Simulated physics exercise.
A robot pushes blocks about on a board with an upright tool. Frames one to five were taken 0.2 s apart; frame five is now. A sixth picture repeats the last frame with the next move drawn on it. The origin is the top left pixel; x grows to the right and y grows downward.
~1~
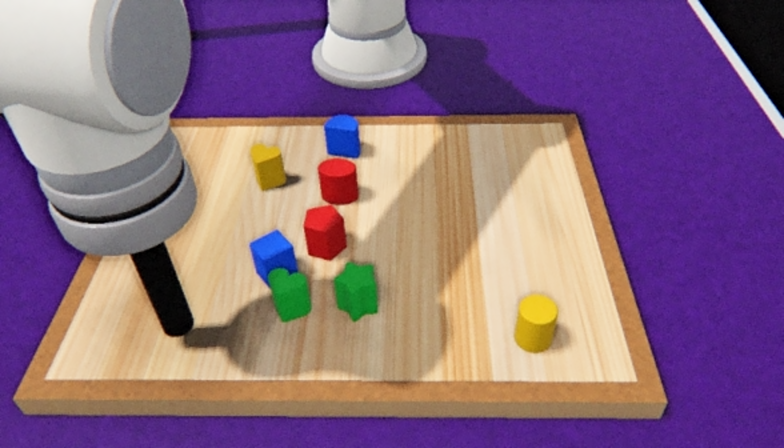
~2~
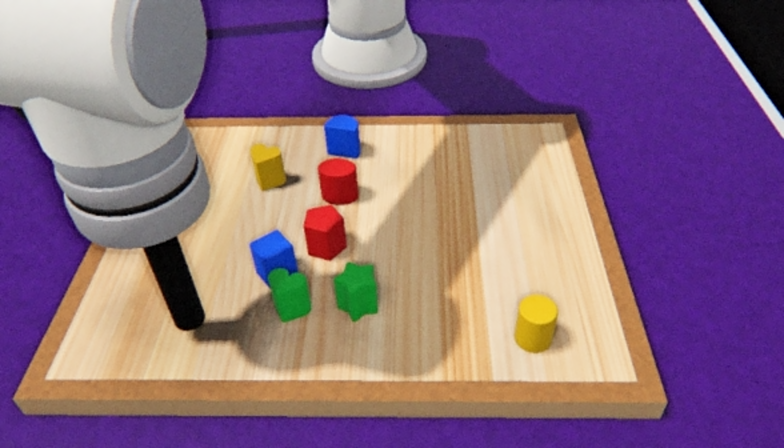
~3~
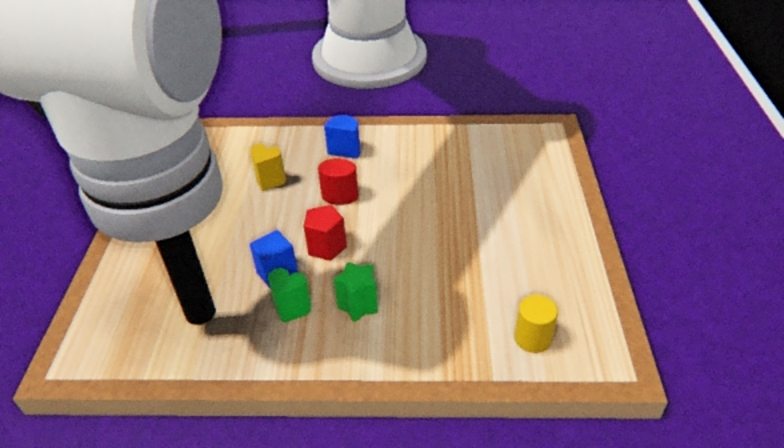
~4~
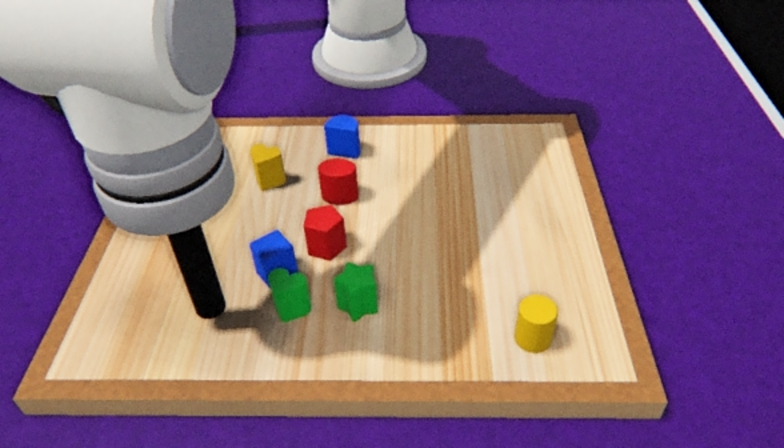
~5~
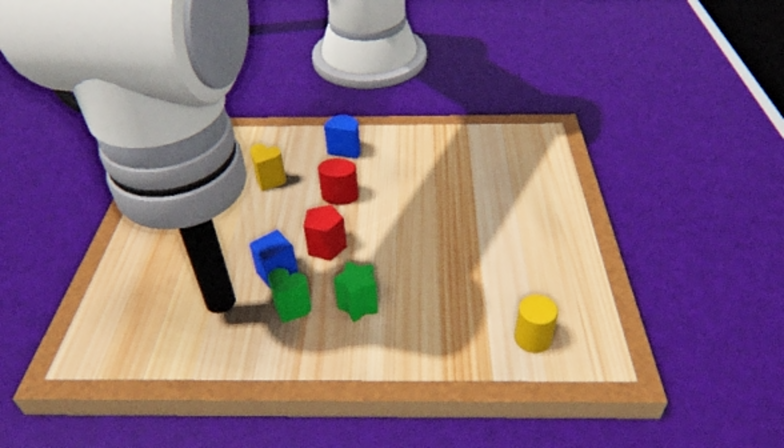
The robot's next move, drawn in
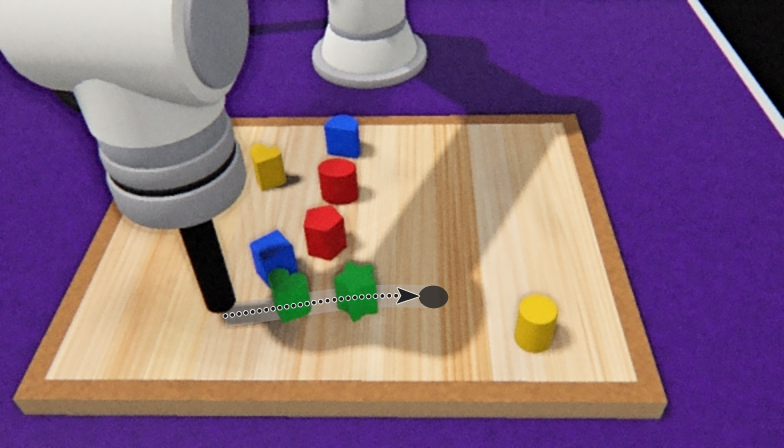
A wooden board with a raised rim lies on a purple surface, seen from above at an angle by a still camera. Blue, red, yellow and green blocks cluster left of centre, a yellow cylinder sits alone at lower right, and a white robot arm holds a black upright tool at left. The arm moves the tool slowly right and slightly away, towards the blue and green blocks, while every block stays still.
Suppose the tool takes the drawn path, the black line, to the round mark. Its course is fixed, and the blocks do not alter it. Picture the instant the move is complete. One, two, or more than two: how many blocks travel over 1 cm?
It will shift two blocks.
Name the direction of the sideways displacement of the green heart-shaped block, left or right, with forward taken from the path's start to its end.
Facing from start to end, it will go to the right.
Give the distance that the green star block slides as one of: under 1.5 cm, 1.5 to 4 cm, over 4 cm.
The displacement of the green star block is above 4 cm.
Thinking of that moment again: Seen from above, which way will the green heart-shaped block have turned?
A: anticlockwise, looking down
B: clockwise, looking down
The answer is B.
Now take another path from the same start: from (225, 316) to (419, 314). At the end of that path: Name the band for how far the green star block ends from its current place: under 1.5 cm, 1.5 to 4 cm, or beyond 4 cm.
Moves over 4 cm.
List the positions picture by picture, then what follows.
The first frame shows tool's lower end at (179, 326); blue square piece at (271, 244); green heart-shaped block at (285, 279); green star block at (356, 275).
The second frame shows tool at (190, 320); blocks still.
The third frame shows tool at (201, 314); blocks still.
The fourth frame shows tool at (211, 308); blocks still.
The fifth frame shows tool at (221, 303); blue square piece at (271, 244); green heart-shaped block at (285, 279); green star block at (356, 275).
Drawn move, from (225, 316) via (330, 300), ending at (434, 297).
The first path, step by step. One third of the way, tool at (294, 292); green heart-shaped block at (320, 278), turned 35° clockwise; green star block at (361, 276).
Two thirds of the way, tool at (364, 283); green heart-shaped block at (360, 291), turned 95° clockwise; green star block at (394, 281), turned 40° anticlockwise.
At the end, tool at (434, 283); blue square piece still; green heart-shaped block at (361, 291), turned 100° clockwise; green star block at (437, 292), turned 55° clockwise.
